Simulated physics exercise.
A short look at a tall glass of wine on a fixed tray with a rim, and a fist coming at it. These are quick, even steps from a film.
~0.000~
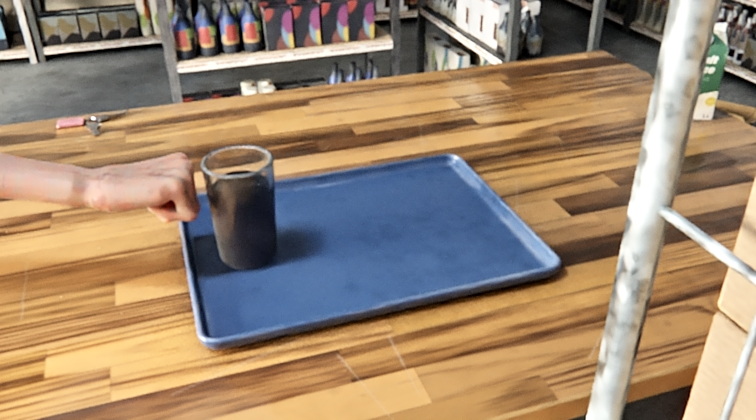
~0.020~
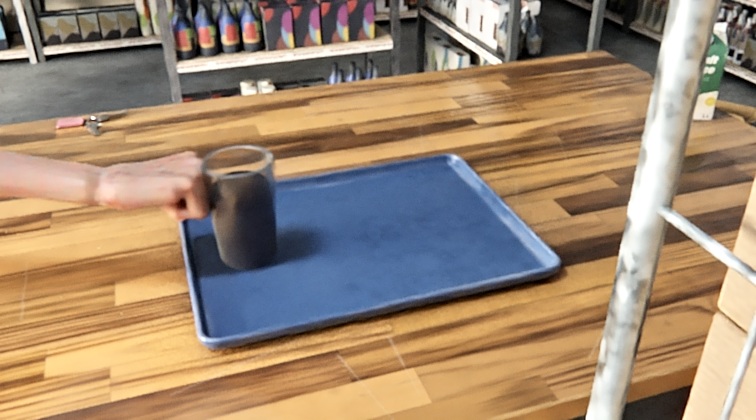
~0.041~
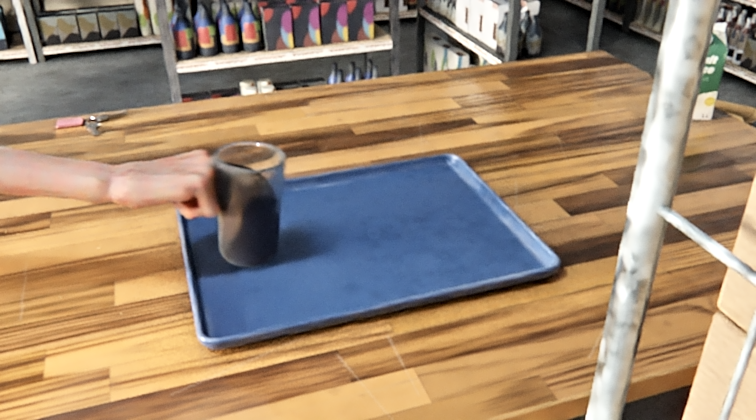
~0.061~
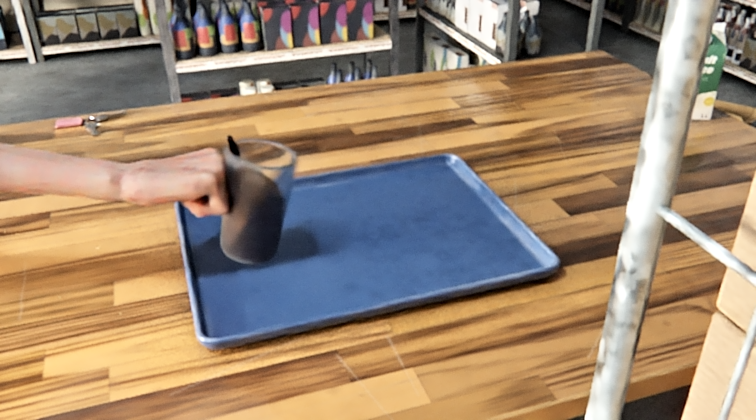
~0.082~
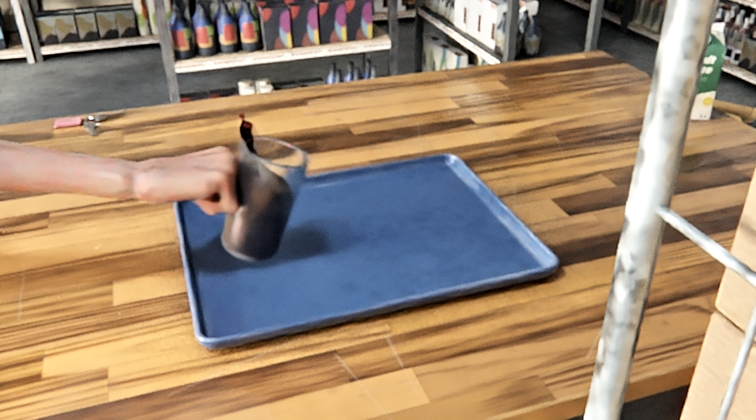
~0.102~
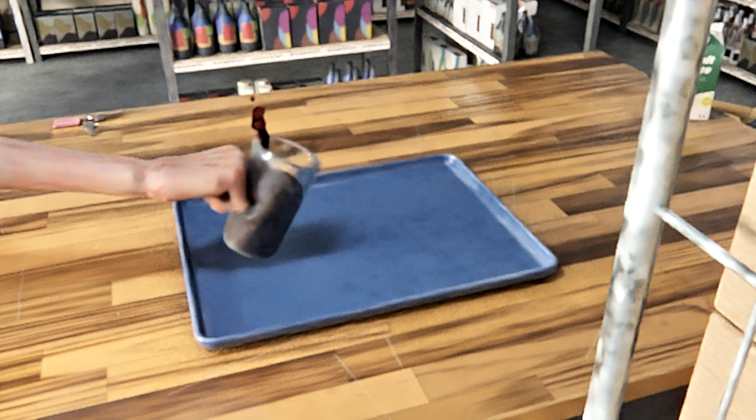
A fist reaching in from the left pushes against a clear glass of dark wine, which tilts steadily to the right while a thin dark red splash rises above its rim. The glass is on the left side of a blue tray on a striped wooden table, with a metal post at right. Shelves of bottles and colourful boxes line the room behind, seen from slightly above by a still camera.
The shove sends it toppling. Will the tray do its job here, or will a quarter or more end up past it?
More than a quarter of the liquid spills off the tray.
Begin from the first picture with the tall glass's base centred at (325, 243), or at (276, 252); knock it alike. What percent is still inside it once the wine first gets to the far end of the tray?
Well, roughly 70 percent for the first position, and roughly 55 percent for the other.
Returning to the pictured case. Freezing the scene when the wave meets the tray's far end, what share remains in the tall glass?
Around 55 per cent.
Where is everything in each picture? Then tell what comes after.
In the first picture, it leans 0°; its right rim is at (270, 157); the wine meets the walls at (210, 186) and (269, 177); the tray's far rim is at (502, 203); the tray is clear ahead.
In the second picture, it leans 0°; its right rim is at (271, 157); the wine meets the walls at (210, 186) and (268, 177).
In the third picture, it leans 6°; its right rim is at (283, 156); the wine meets the walls at (216, 161) and (269, 177).
In the fourth picture, it leans 13°; its right rim is at (294, 157); the wine meets the walls at (229, 160) and (278, 184); 1 per cent is over the edge.
In the fifth picture, it leans 20°; its right rim is at (306, 159); the wine meets the walls at (236, 177) and (292, 182); 1 per cent is over the edge.
In the sixth picture, it leans 27°; its right rim is at (317, 162); the wine meets the walls at (242, 186) and (302, 179); 2 per cent is over the edge.
A moment on, the tall glass lies on its side and 94 per cent is in the glass, 0 on the tray and 6 above or beyond its rim.
Next, the tall glass lies on its side and 46 per cent is in the glass, 40 on the tray and 14 above or beyond its rim.
Then the tall glass lies on its side and 26 per cent is in the glass, 47 on the tray and 27 above or beyond its rim.
Later the tall glass lies on its side and 14 per cent is in the glass, 37 on the tray and 49 above or beyond its rim.
Finally, 51 per cent is held by tray and glass, 49 is off the tray.
